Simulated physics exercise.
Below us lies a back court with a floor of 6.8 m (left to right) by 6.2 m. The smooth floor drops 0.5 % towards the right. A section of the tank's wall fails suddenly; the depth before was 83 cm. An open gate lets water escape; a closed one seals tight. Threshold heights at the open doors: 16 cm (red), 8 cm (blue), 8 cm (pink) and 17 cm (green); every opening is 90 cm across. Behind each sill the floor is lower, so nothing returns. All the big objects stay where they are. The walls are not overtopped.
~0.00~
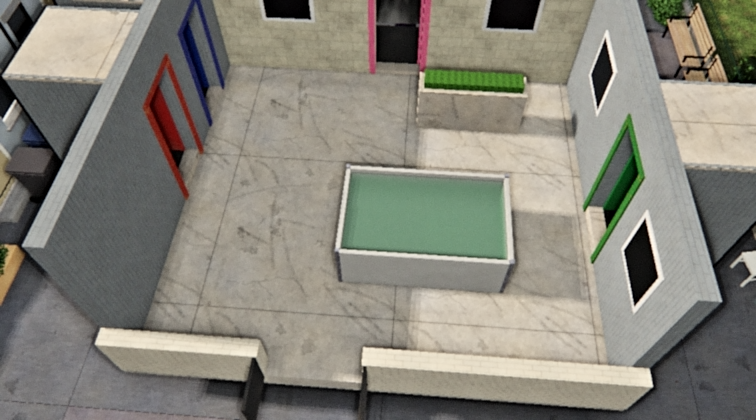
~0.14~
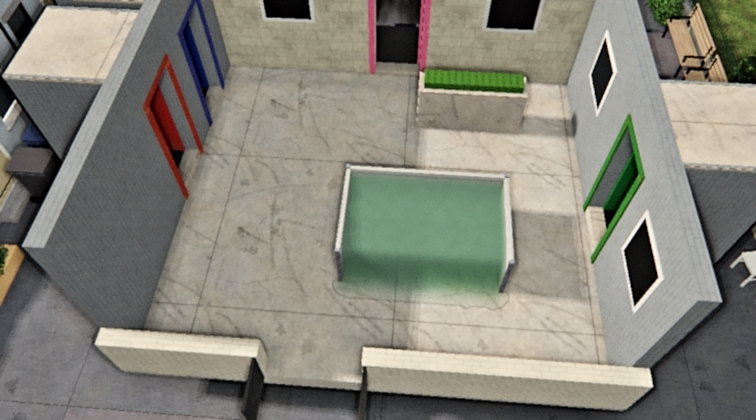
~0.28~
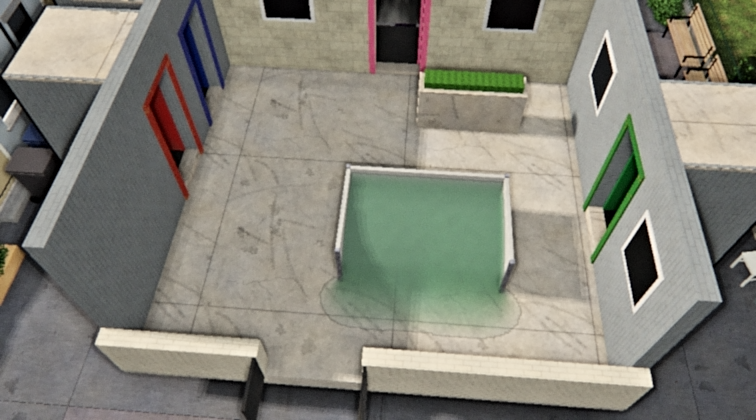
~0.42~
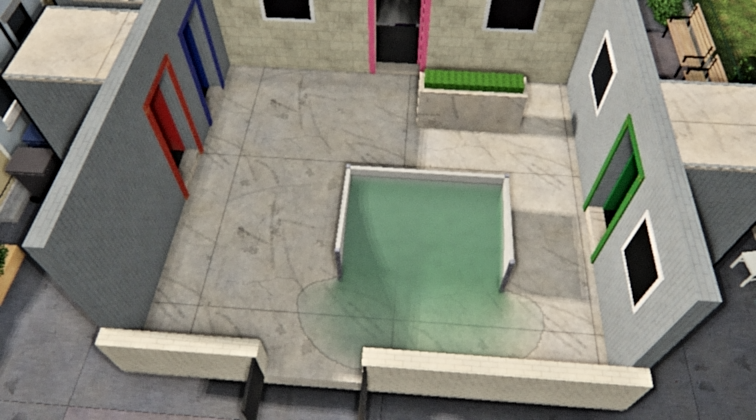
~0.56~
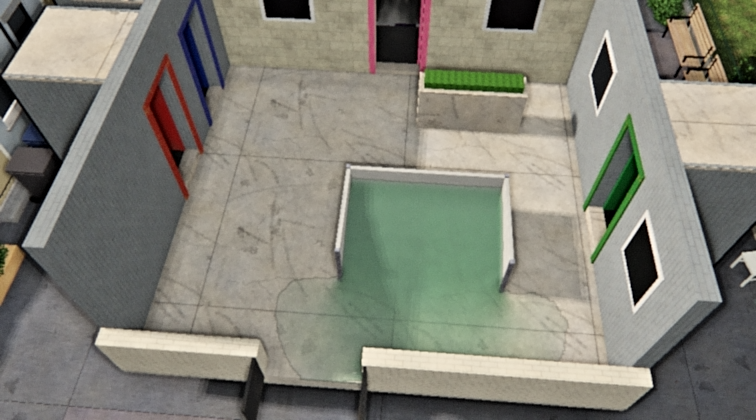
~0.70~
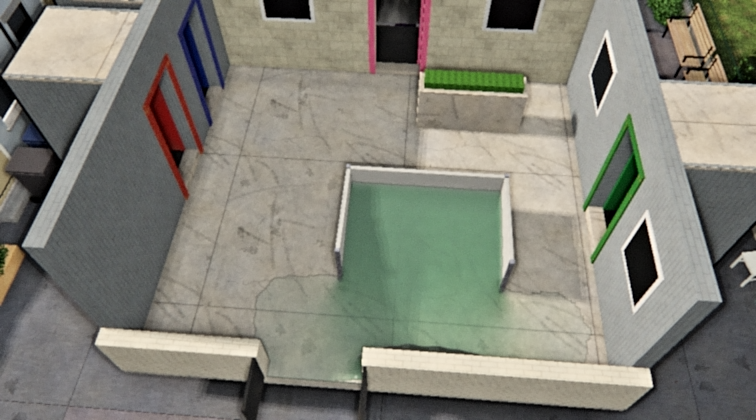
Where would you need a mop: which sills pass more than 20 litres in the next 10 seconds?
Door by door: At the red door it keeps below the limit; at the blue door it stays under the limit; at the pink door it keeps below the limit; at the green door it stays under the limit.
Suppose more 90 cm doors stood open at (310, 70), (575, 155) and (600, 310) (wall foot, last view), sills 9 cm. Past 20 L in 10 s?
In turn: Under, under, over.
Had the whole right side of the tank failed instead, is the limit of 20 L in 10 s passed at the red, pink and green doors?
Against that limit: Red under, pink below, green past it.
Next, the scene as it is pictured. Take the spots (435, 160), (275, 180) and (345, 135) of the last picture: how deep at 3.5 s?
About 0, 0 and 0 cm.
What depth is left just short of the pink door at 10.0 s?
About 4.0 cm.
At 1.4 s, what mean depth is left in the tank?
About 29 cm.
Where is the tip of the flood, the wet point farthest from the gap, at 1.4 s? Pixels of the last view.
At about (162, 350).
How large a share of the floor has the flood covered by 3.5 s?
Near 50 per cent is wet.
After 1.4 s water covers 20 % of the floor and is deepest (58 cm) near (599, 384); red door not reached, blue door not reached, pink door not reached, green door not reached.
After 2.2 s water covers 30 % of the floor and is deepest (47 cm) near (599, 384); red door not reached, blue door not reached, pink door not reached, green door 9 cm at the sill, 0 L in.
After 3.5 s water covers 50 % of the floor and is deepest (25 cm) near (530, 82); red door 3 cm at the sill, 0 L in, blue door not reached, pink door not reached, green door 12 cm at the sill, 0 L in.
After 6.0 s water covers 95 % of the floor and is deepest (16 cm) near (554, 129); red door 4 cm at the sill, 0 L in, blue door 2 cm at the sill, 0 L in, pink door 2 cm at the sill, 0 L in, green door 7 cm at the sill, 0 L in.
After 10.0 s water covers 100 % of the floor and is deepest (10 cm) near (239, 162); red door 5 cm at the sill, 0 L in, blue door 9 cm at the sill, 5 L in, pink door 4 cm at the sill, 0 L in, green door 4 cm at the sill, 0 L in.
